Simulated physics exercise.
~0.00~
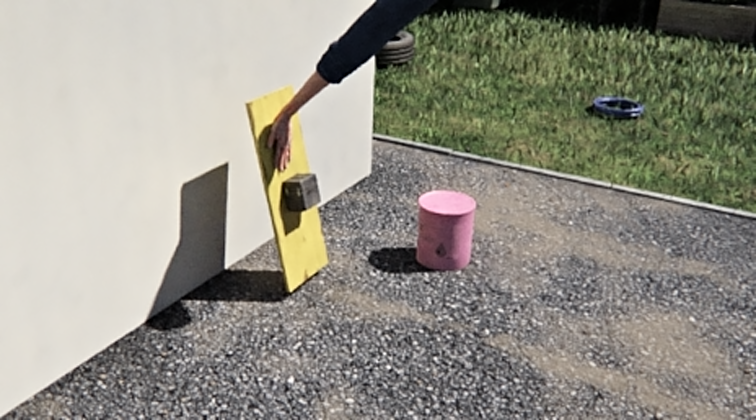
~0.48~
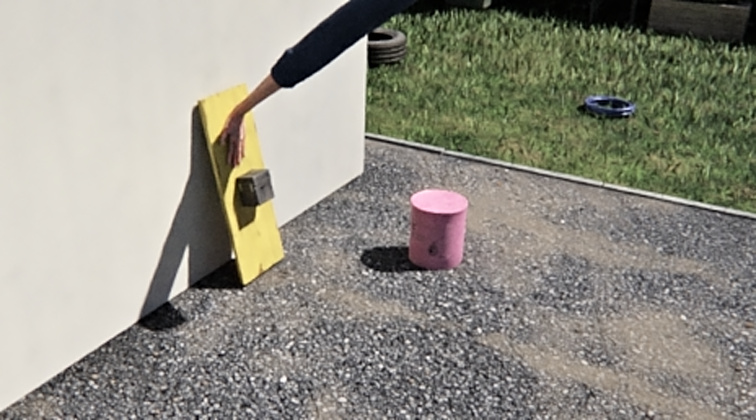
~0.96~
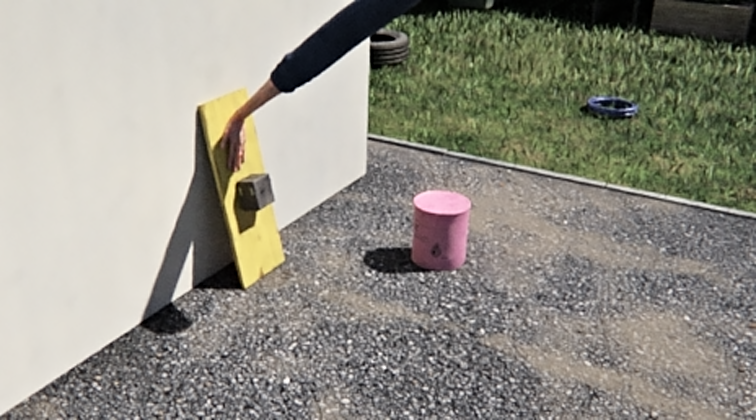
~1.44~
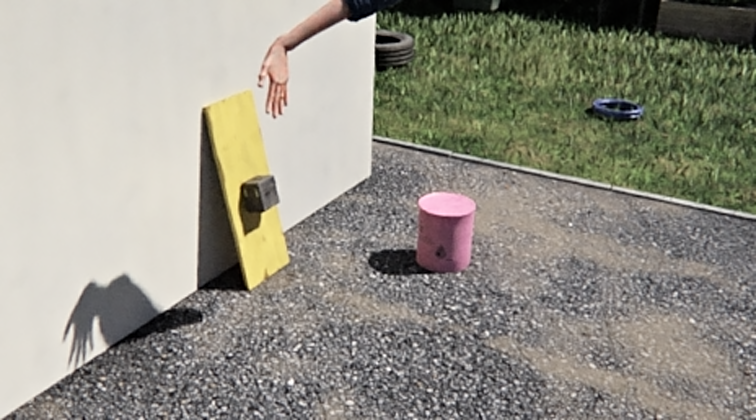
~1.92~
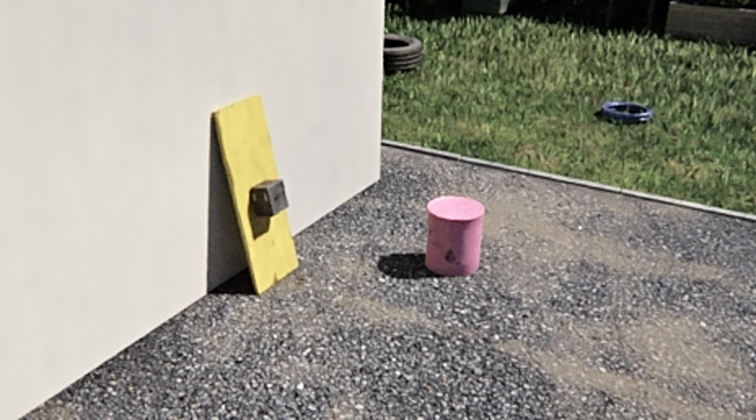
A hand leans a yellow board against a white wall and withdraws, leaving it standing.
